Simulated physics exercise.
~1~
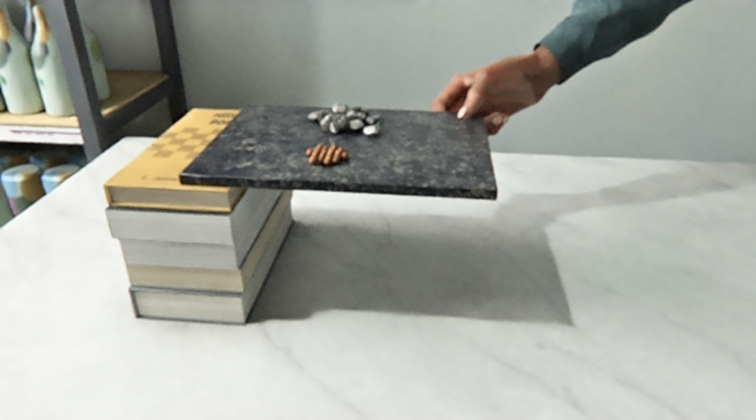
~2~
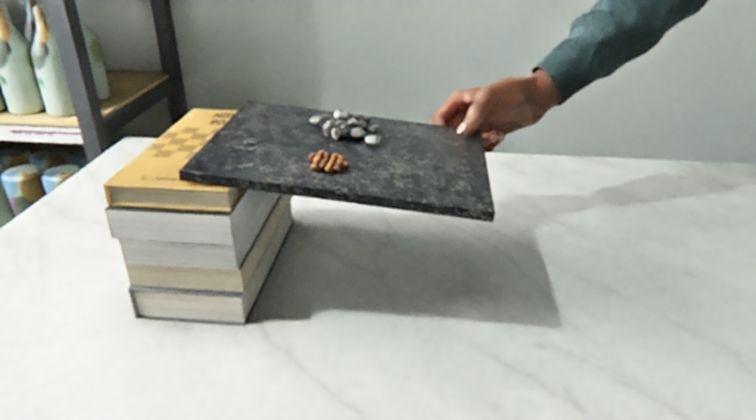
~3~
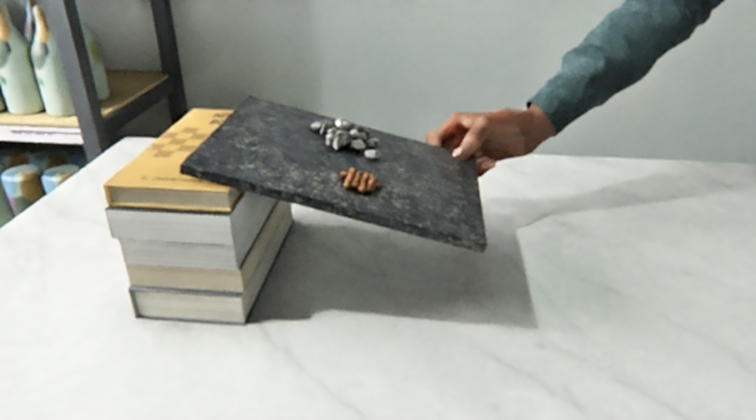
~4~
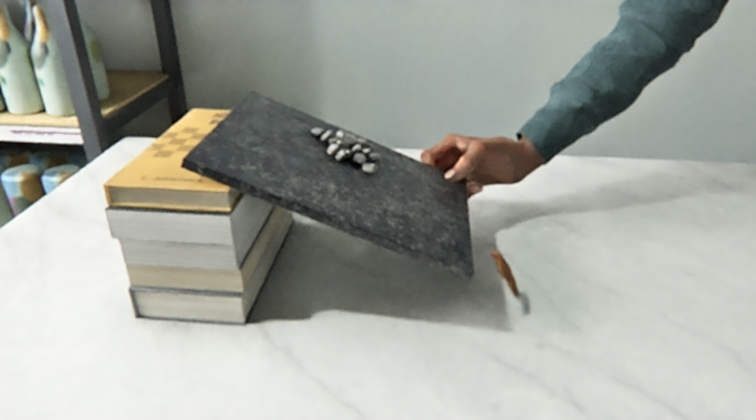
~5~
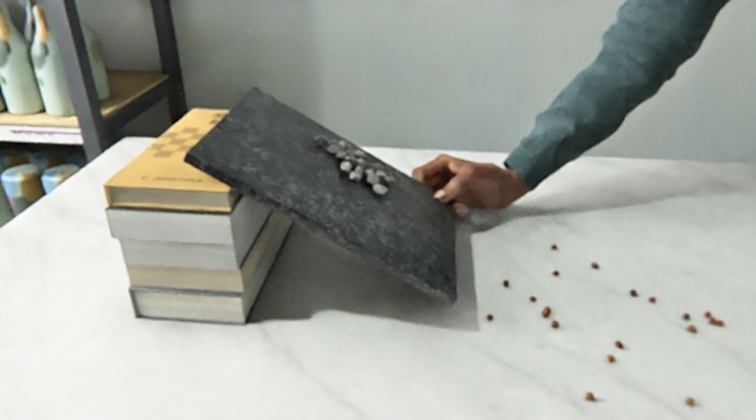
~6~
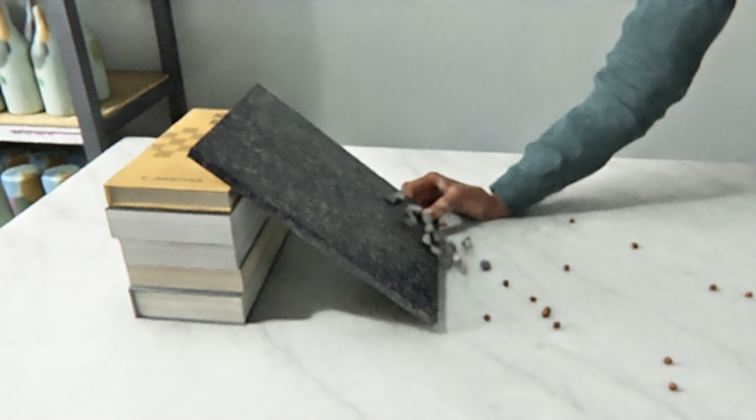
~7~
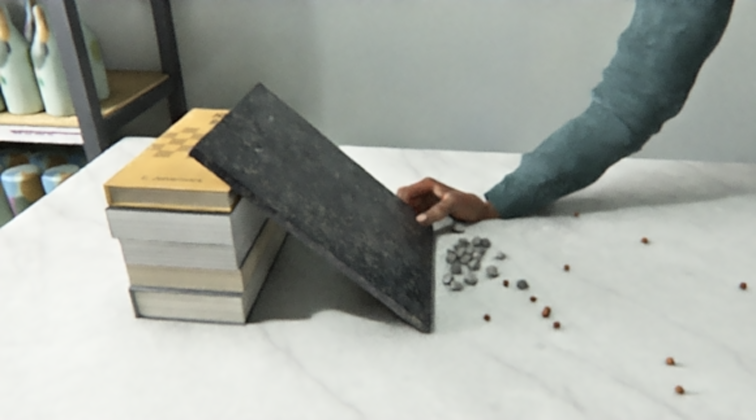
A hand lowers a dark board, and brown beads scatter farther than the gray stones.
